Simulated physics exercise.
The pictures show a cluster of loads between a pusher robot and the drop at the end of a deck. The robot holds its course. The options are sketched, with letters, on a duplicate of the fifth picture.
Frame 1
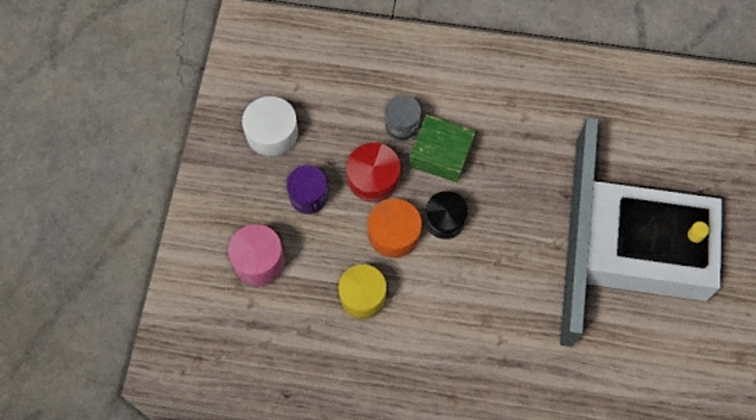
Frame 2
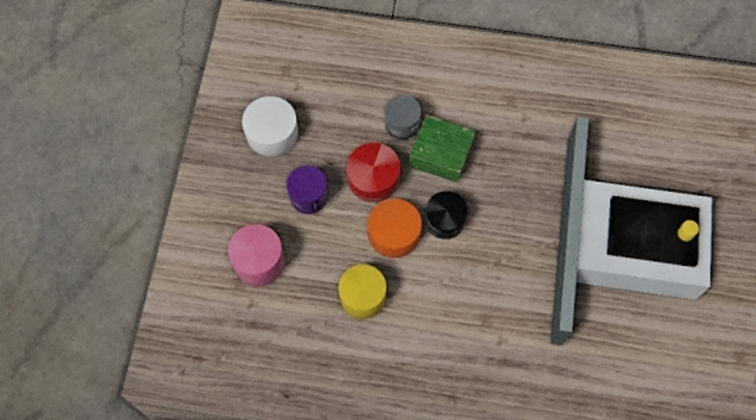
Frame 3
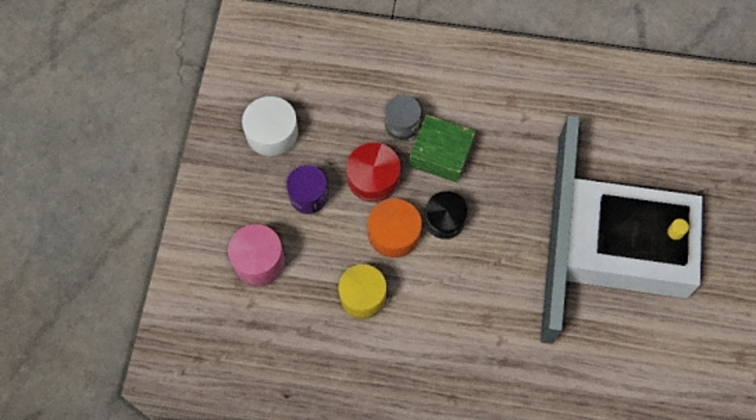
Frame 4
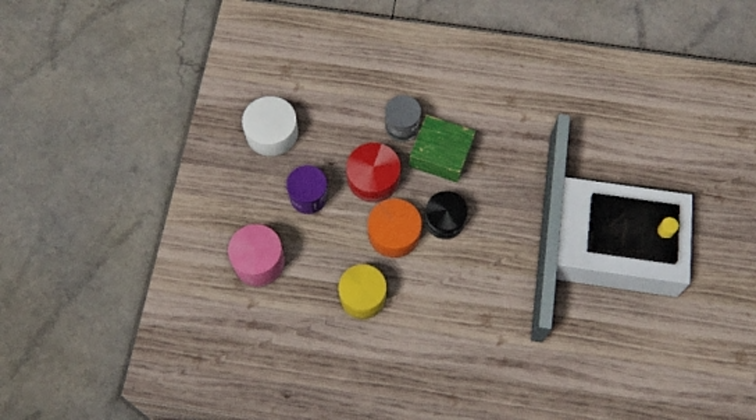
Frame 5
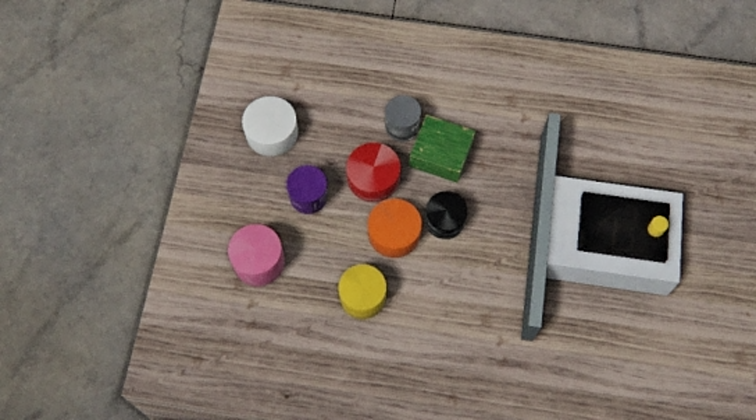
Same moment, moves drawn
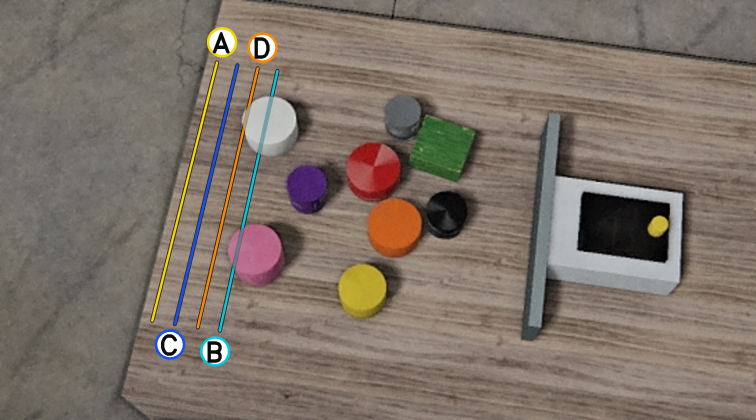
White and grey pusher robot sliding slowly left across a wooden deck toward a motionless cluster of colourful canisters and a green crate.
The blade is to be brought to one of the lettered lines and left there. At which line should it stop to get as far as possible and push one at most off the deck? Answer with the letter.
B is the last line within the limit.
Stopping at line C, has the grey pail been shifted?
By then, yes.
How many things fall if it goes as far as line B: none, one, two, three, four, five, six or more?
By then, one.
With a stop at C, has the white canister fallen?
By then, yes.
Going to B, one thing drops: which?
The white canister goes over.
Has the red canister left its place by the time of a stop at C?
By then, yes.
On the copy, A at (186, 184); B at (250, 193); C at (208, 187); D at (229, 191).
On B. First, robot (508, 210); grey pail (374, 115); green crate (412, 148).
Then, robot (399, 195); white canister (261, 122); purple pail (250, 212).
Finally, robot (319, 183); white canister over the edge; purple pail (173, 201); one fallen.
By contrast, A drops eight; C drops four; D drops four.
